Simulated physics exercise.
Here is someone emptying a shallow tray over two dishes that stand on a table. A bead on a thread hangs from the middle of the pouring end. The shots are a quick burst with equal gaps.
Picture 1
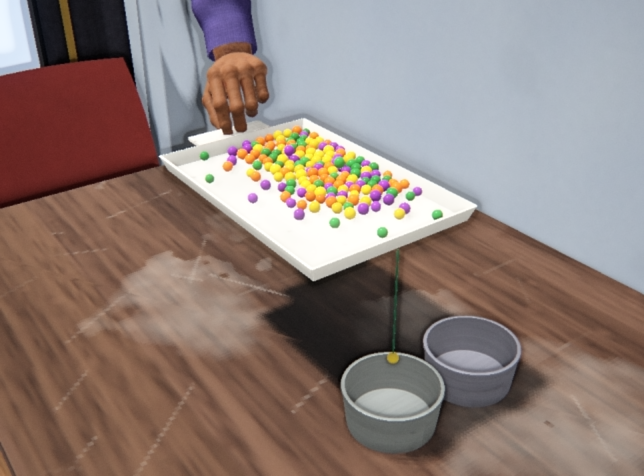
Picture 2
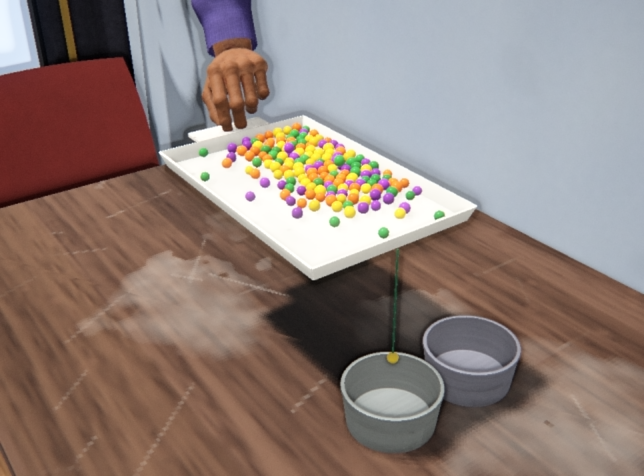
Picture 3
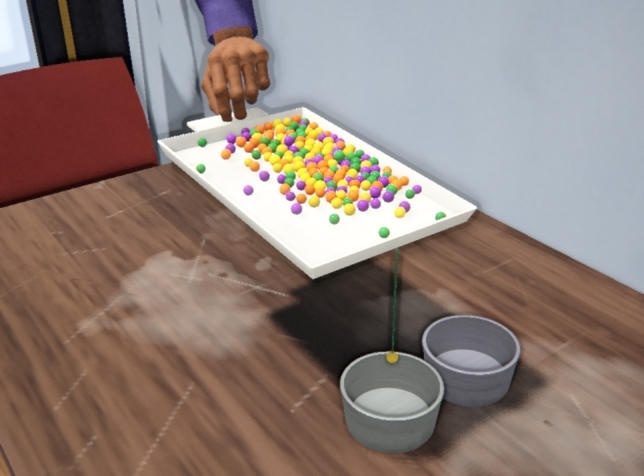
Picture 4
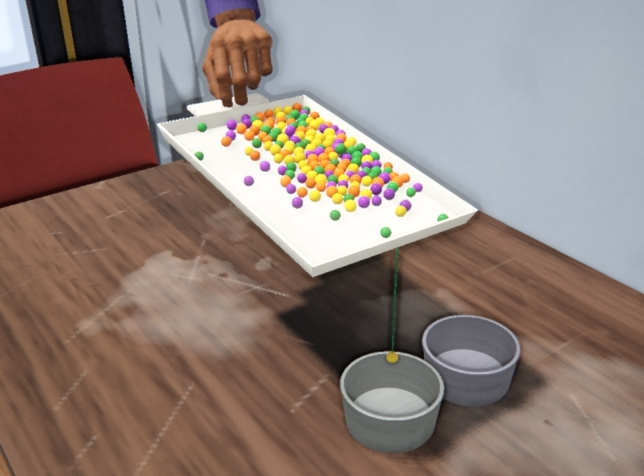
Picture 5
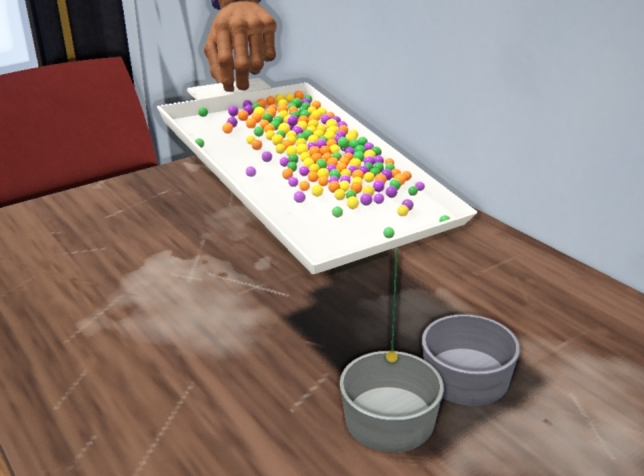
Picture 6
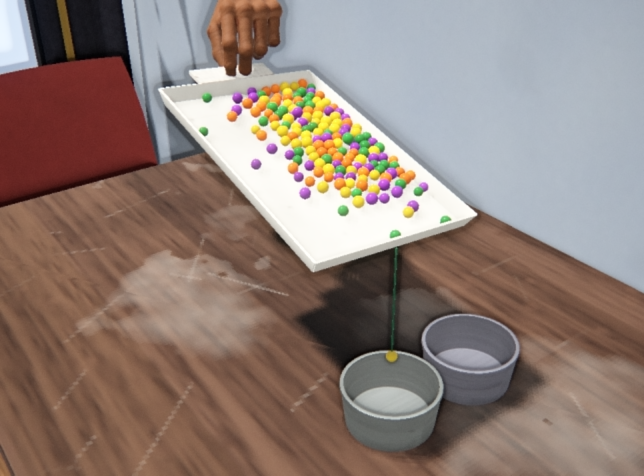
A brown hand in a purple sleeve raises the far end of a shallow white tray above a wooden table, seen from slightly above by a still camera. Small round beads in yellow, orange, green and purple cover the tray, with two grey dishes below, a hanging thread and a red chair at left. The tray steepens steadily, its near edge dips slightly rightward, and the beads shift a little.
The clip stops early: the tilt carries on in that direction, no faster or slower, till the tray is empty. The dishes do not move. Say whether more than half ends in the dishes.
They take more than half between them.
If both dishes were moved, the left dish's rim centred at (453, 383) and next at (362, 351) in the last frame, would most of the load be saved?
First most of it, then less than half.
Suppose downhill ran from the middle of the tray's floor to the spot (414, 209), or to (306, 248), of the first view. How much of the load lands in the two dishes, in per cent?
Roughly 80 per cent, and 10 per cent.
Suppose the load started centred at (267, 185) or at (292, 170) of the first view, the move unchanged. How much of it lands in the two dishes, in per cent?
First some 70, then 70 per cent.
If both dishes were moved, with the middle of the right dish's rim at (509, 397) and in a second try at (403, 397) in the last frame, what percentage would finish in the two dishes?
First some 20, then 10 per cent.
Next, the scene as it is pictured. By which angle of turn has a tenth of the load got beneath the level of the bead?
Around 55° of tilt.
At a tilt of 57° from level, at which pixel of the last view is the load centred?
Roughly at (447, 229).
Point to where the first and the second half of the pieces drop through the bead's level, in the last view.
The first part at (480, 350); the rest at (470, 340).
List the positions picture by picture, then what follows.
The first picture shows corners of the pouring end at (313, 264) and (468, 205), level; middle of the load at (318, 169), round plastic beads; left dish at (425, 427); right dish at (504, 382); bead on its thread at (393, 358).
The second picture shows corners of the pouring end at (313, 263) and (468, 205), level; middle of the load at (319, 167).
The third picture shows corners of the pouring end at (314, 262) and (468, 206), tipped barely, lowest at the right corner; middle of the load at (318, 161).
The fourth picture shows corners of the pouring end at (315, 260) and (468, 208), tipped a little, lowest at the right corner; middle of the load at (319, 153).
The fifth picture shows corners of the pouring end at (316, 259) and (468, 210), tipped a little, lowest at the right corner; middle of the load at (322, 145).
The sixth picture shows corners of the pouring end at (317, 257) and (468, 212), tipped clearly, lowest at the right corner; middle of the load at (327, 139), about two thirds on the move; left dish at (424, 426); right dish at (503, 380).
Soon after the last picture, tray tipped steeply; about two thirds on the tray; a stray few in the left dish; a small part in the right dish; a stray few outside both; about a quarter in the air.
A little later, tray tipped right over; a stray few on the tray; a small part in the left dish; about half in the right dish; about a third outside both; a small part in the air.
Later still, tray tipped past a quarter turn; a small part in the left dish; about half in the right dish; about a third outside both.
At rest, tray tipped past a quarter turn; a small part in the left dish; about half in the right dish; about a third outside both.
